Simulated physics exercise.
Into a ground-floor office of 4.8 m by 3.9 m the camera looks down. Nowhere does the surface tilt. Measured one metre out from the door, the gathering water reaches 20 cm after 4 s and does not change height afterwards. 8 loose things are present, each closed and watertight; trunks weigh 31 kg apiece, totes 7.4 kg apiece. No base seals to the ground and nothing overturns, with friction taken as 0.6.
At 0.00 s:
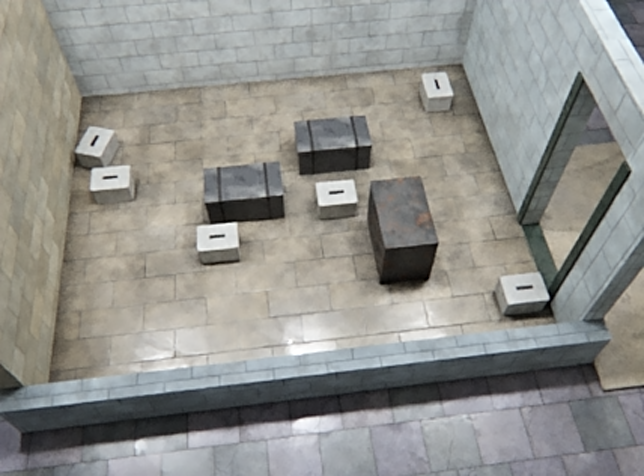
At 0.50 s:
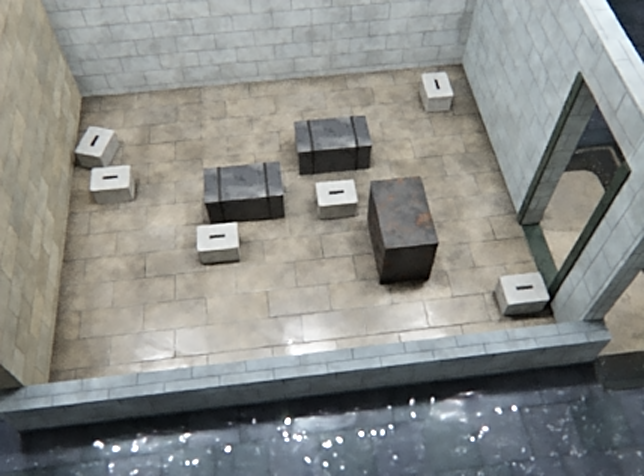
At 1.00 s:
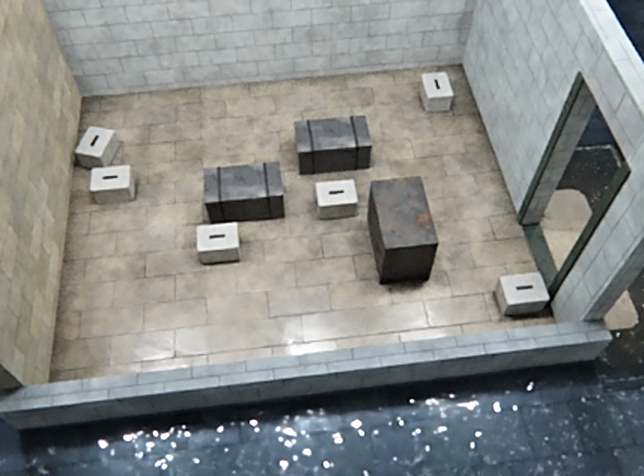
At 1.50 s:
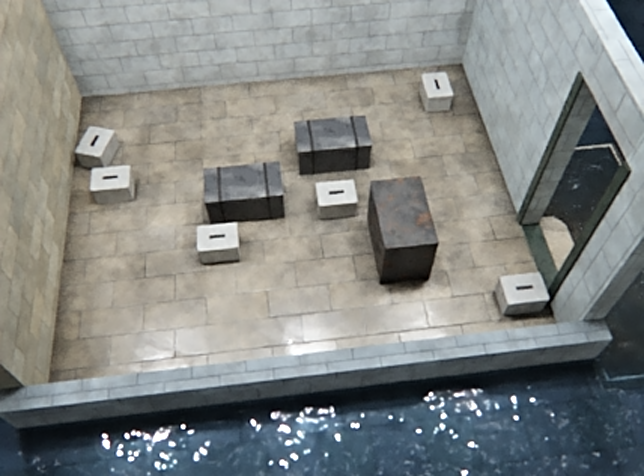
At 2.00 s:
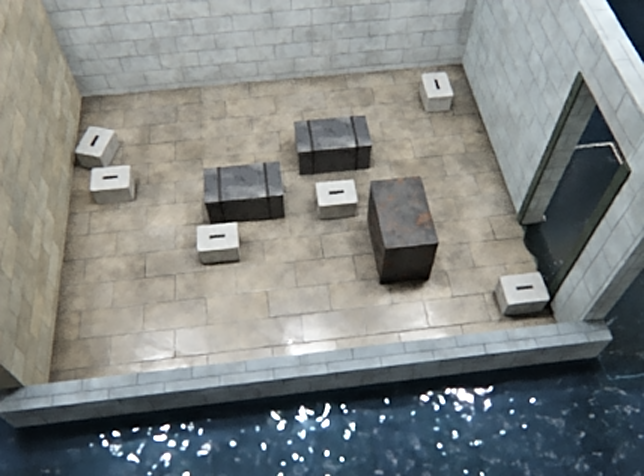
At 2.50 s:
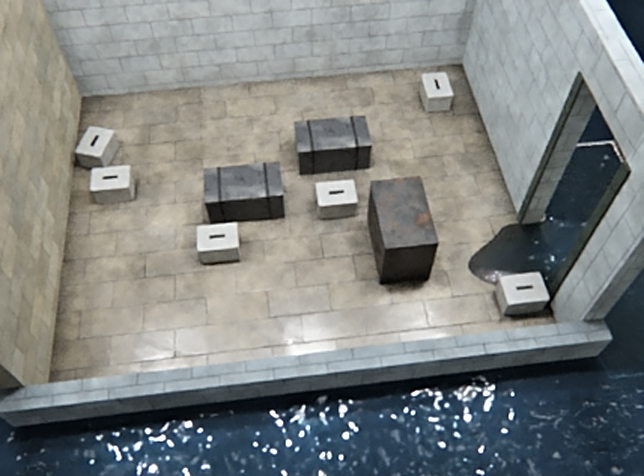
Ground-floor office seen from above, dark water spreading outside the walls, then entering through the right-hand doorway as trunks and totes stay still.
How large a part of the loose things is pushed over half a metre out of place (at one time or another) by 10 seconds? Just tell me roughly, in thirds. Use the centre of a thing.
The share is in the bottom band.
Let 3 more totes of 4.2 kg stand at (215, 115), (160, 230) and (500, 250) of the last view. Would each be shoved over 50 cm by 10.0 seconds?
Taking them in the given order: Smaller, then smaller, then greater.
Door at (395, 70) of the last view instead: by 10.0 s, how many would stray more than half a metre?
Result: 2.
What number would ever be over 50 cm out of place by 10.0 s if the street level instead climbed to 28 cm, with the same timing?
In that case 4 of them.
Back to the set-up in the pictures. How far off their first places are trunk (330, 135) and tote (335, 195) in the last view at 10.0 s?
Net displacement, in order: 0 cm; 0 cm.
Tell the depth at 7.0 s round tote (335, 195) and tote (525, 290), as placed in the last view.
Some 1 cm at the first, some 7 cm at the second.
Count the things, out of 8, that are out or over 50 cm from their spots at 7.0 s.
I make it 0.
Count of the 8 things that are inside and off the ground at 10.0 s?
I get 2.
After 3.5 s 0 of 8 are over 50 cm from their spots; 0 afloat.
After 4.5 s 0 of 8 are over 50 cm from their spots; 0 afloat.
After 7.0 s 0 of 8 are over 50 cm from their spots; 1 afloat.
After 10.0 s 1 of 8 are over 50 cm from their spots, and 1 have been at some point; 2 afloat.
